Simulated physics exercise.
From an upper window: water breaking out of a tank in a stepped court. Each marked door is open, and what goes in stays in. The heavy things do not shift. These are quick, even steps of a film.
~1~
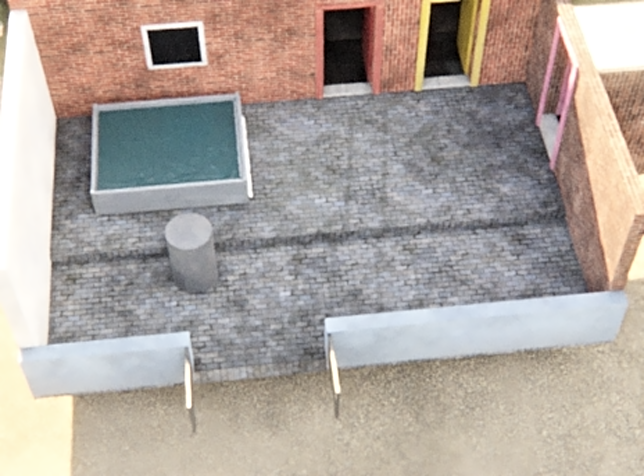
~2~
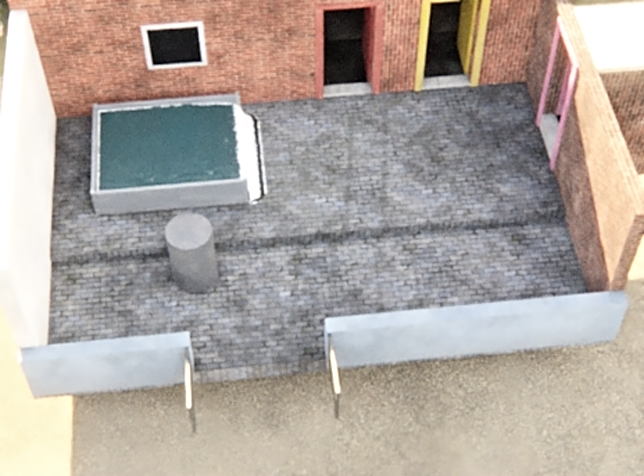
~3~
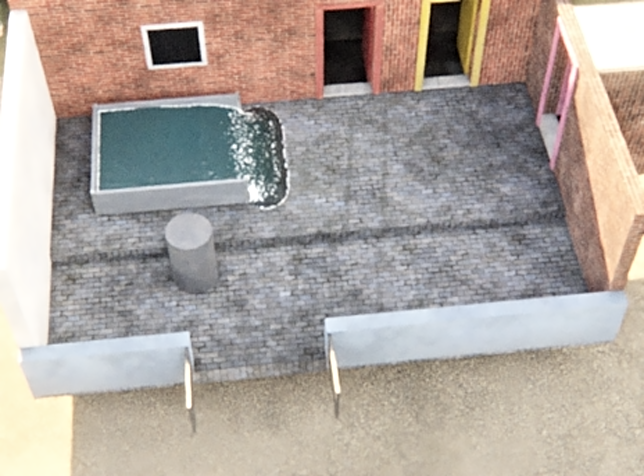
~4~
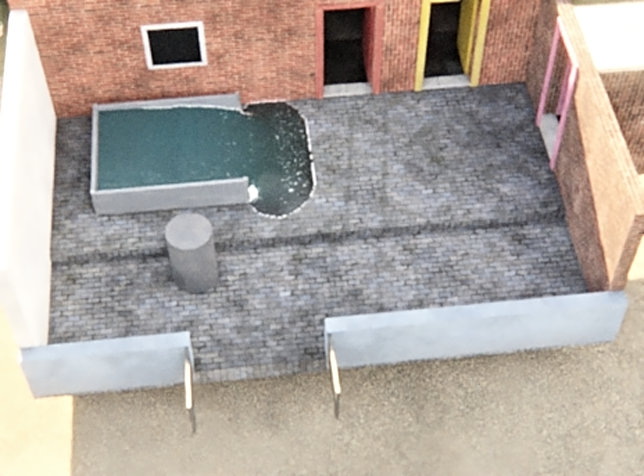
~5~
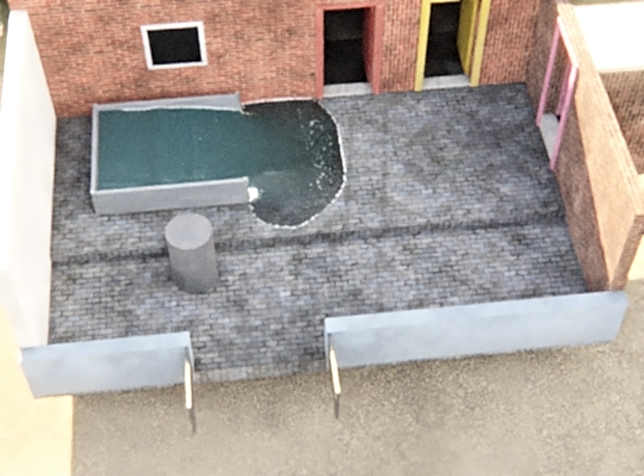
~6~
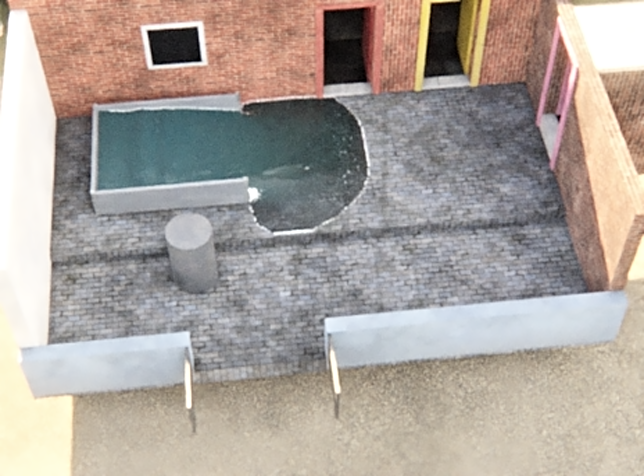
The clip shows a walled brick courtyard from above, where dark green water in a grey rectangular tank pours out through its right side and spreads rightward across the grey paving in a widening, rounded, white-edged pool.
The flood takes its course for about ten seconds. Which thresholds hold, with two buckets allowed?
In the end: The red door lets in a lot; the yellow door lets in a lot; the pink door admits no more than that.
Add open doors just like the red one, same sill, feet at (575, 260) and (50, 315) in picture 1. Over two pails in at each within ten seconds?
In turn: Takes more, keeps below it.
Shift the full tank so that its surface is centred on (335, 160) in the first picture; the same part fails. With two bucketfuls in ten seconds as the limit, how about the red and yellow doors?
My reading: The red door is under; the yellow door floods.
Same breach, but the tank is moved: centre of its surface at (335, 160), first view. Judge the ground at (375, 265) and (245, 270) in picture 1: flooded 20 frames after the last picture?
One after the other: Not flooded, dry.
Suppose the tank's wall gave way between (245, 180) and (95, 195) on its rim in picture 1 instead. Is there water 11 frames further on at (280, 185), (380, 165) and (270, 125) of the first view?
In turn: No water, not flooded, clear.
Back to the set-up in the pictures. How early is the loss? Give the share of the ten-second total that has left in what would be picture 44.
Near 50 in a hundred.
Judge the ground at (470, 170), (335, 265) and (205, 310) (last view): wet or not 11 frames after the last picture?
As listed: Flooded, awash, clear.
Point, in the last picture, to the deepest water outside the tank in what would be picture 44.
Close to (577, 322).
A moment on, water covers 30 % of the floor; the red door wet at the sill, nothing in, the yellow door not reached, the pink door not reached.
Next, water covers 45 % of the floor; the red door under two buckets in, the yellow door wet at the sill, nothing in, the pink door wet at the sill, nothing in.
Then, water covers 60 % of the floor; the red door over two buckets in, the yellow door under two buckets in, the pink door wet at the sill, nothing in.
Later, water covers 55 % of the floor; the red door over two buckets in, the yellow door over two buckets in, the pink door wet at the sill, nothing in.
In the end, water covers 80 % of the floor; the red door over two buckets in, the yellow door far over two buckets in, the pink door wet at the sill, nothing in.
